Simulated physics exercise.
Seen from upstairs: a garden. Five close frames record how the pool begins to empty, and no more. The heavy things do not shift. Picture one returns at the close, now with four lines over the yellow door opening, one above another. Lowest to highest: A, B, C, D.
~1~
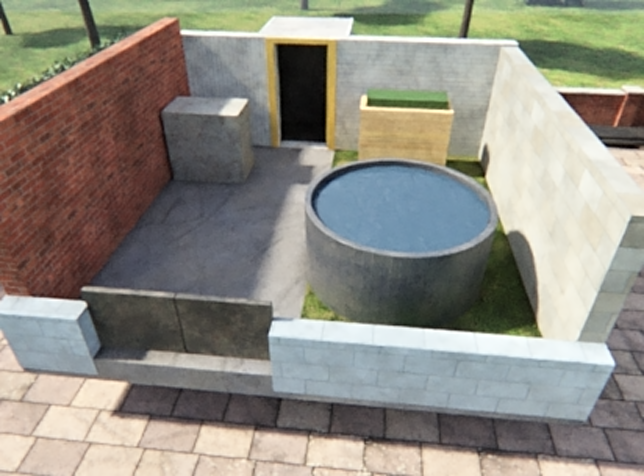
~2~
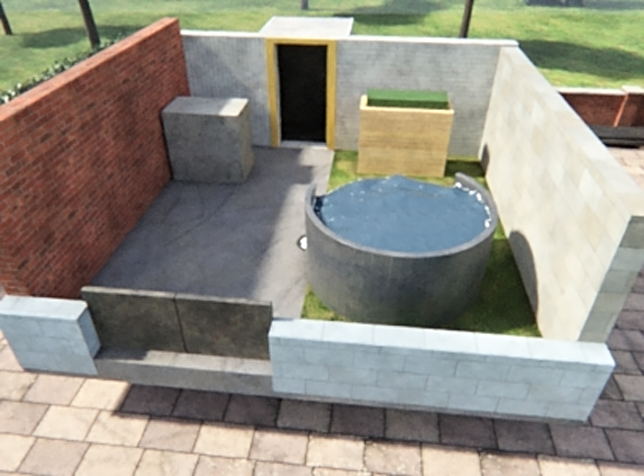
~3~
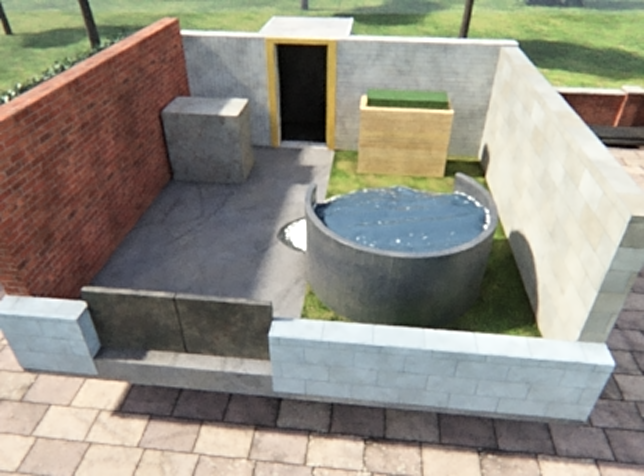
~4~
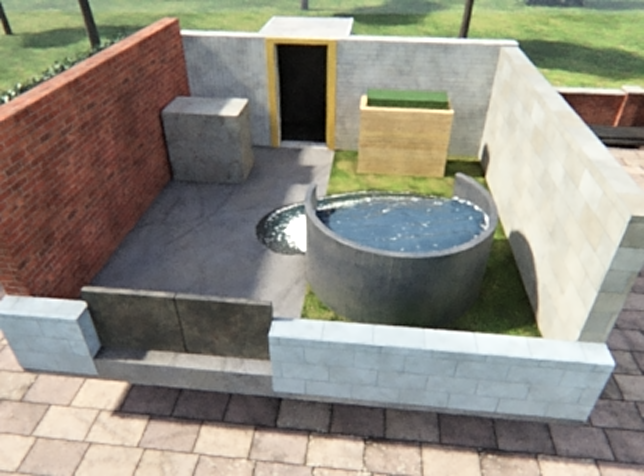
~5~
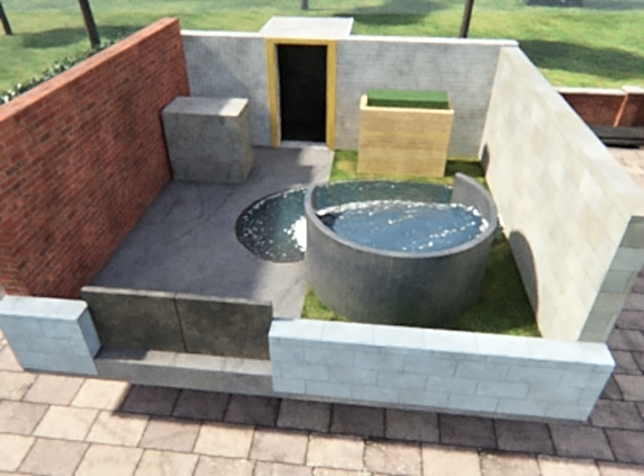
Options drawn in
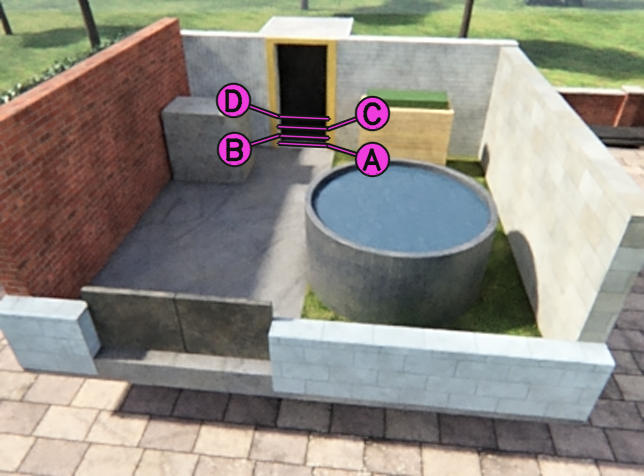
In a walled yard, the round pool's back wall drops and water spreads left across the paving.
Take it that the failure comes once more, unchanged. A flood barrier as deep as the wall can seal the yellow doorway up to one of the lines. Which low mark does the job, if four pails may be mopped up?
Take C.
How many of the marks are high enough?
Two of the four.
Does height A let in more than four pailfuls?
Yes, that goes wrong.
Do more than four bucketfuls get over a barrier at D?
No, that is safe.
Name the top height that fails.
B it is.
On the marked copy, A at (303, 144); B at (303, 136); C at (303, 127); D at (302, 117); from the bottom up A, B, C, D.
If A is chosen, dozens of bucketfuls pour in.
If B is chosen, about 11 bucketfuls get in.
If C is chosen, a splash gets over, under a bucket.
If D is chosen, nothing gets over.
